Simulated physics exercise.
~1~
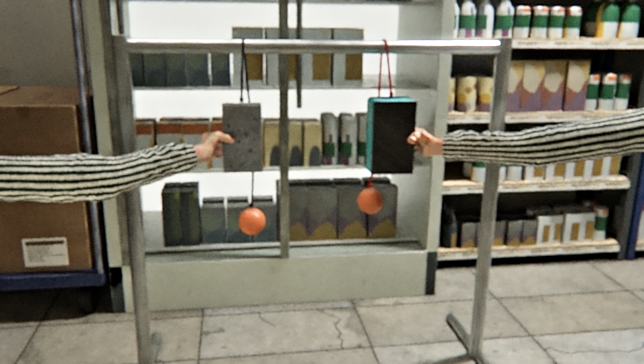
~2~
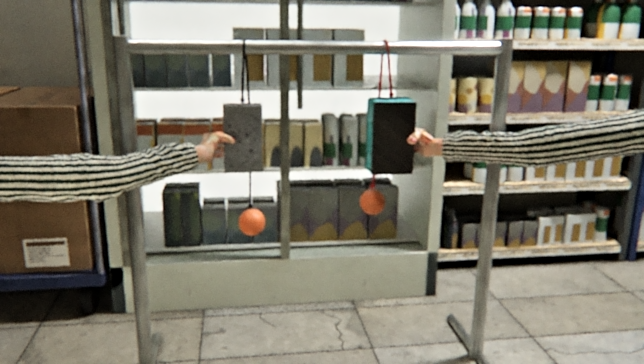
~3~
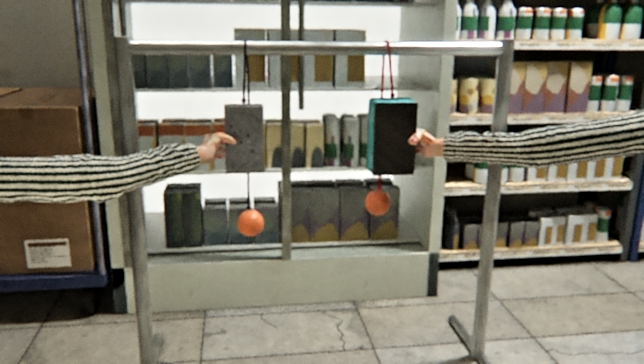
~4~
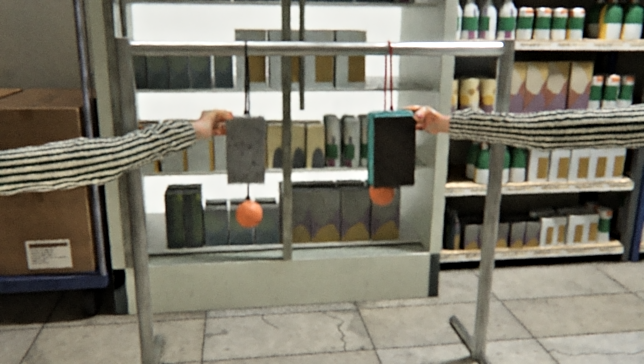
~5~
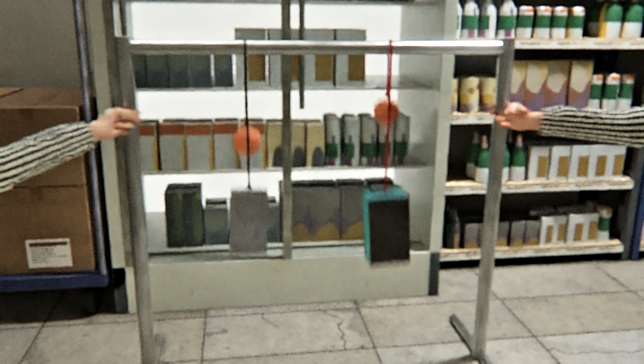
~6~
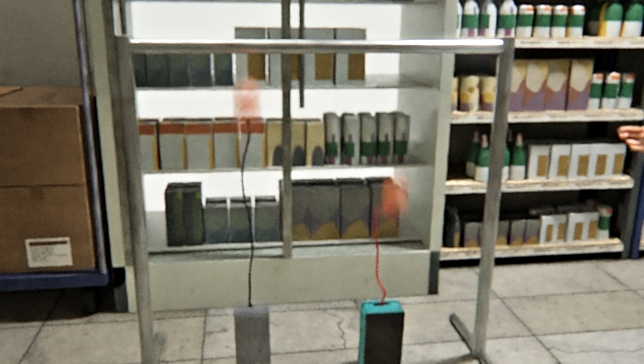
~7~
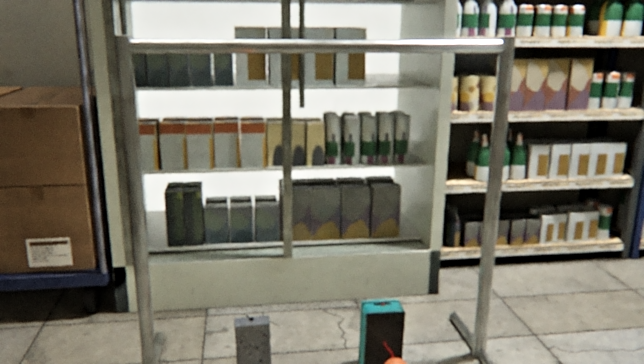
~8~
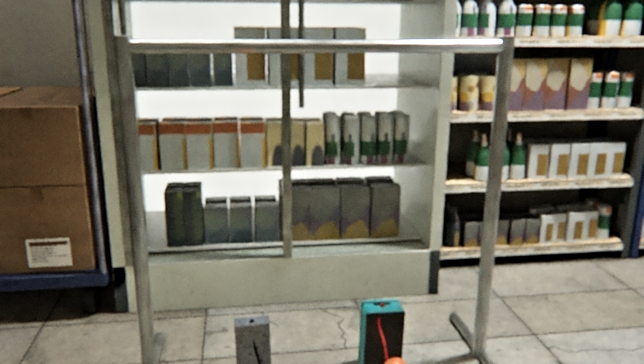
The footage shows a grey paver and a turquoise case hanging from a metal rail on cords with small orange balls at the other ends, until two striped-sleeved hands let go, the balls rise, and both objects drop to the tiled floor and stay there.
